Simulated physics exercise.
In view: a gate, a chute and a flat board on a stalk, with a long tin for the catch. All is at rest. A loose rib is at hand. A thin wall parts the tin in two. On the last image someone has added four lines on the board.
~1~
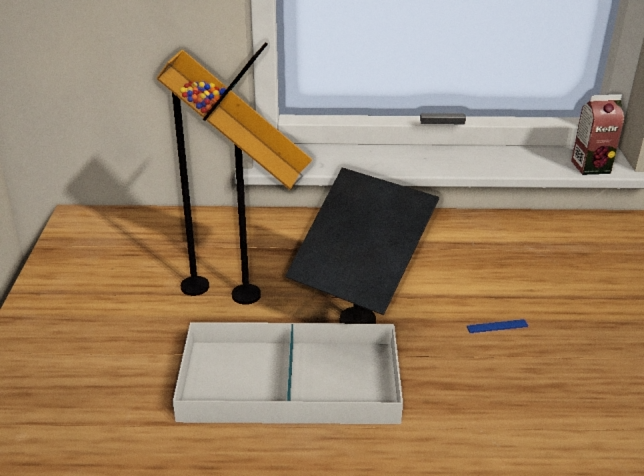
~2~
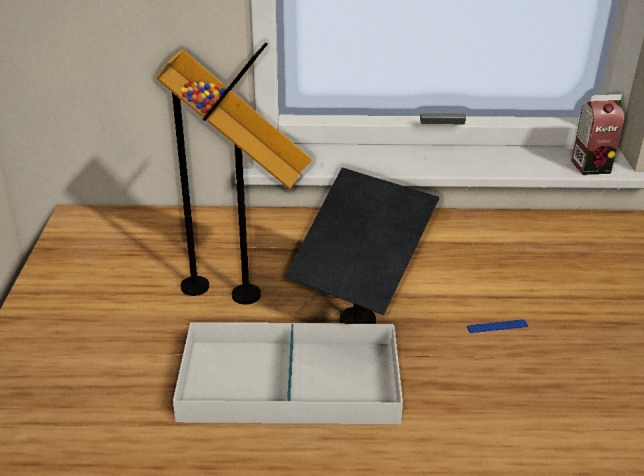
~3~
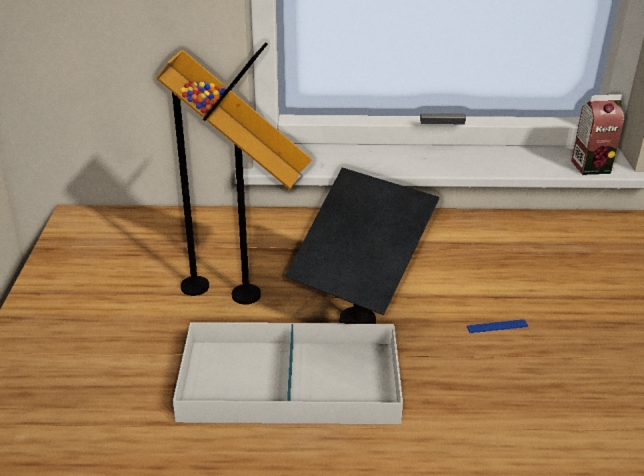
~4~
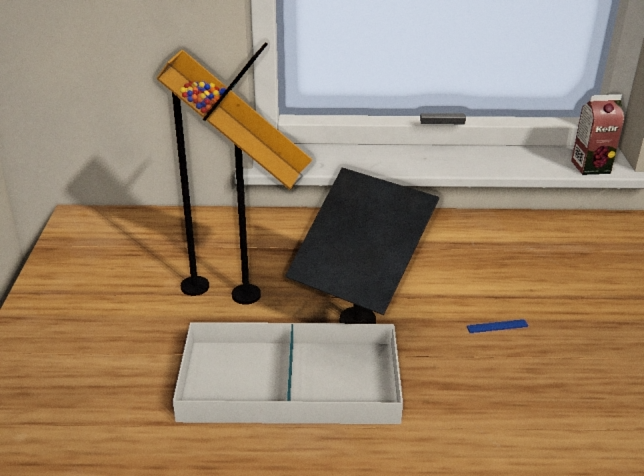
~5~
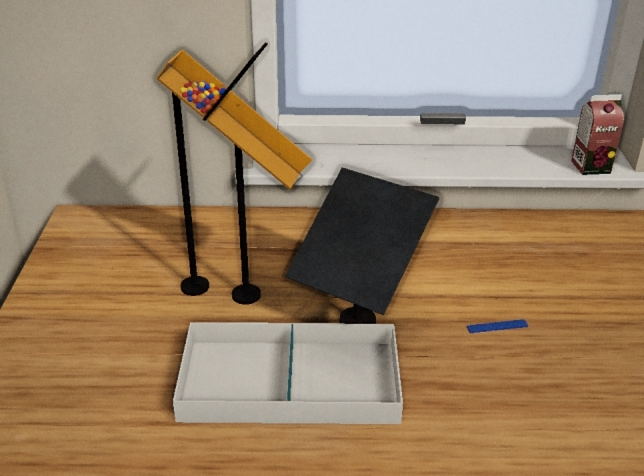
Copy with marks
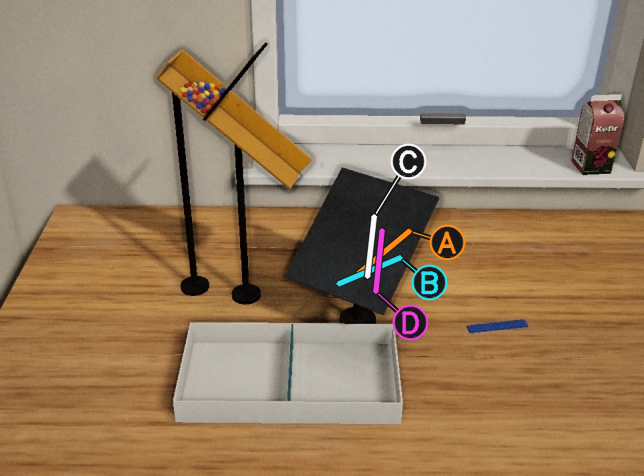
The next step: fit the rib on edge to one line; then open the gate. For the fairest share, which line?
The answer is line B.
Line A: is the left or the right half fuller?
Right.
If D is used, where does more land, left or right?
Right.
On the marked copy, line A from (409, 231) to (358, 273); line B from (400, 257) to (338, 283); line C from (374, 216) to (367, 276); line D from (382, 230) to (375, 291).
For line A, of what is caught, roughly a quarter in the left half, the larger part in the right.
For line B, of what is caught, roughly half in the left half, roughly half in the right.
For line C, of what is caught, about a tenth in the left half, the larger part in the right.
For line D, of what is caught, about a tenth in the left half, the larger part in the right.
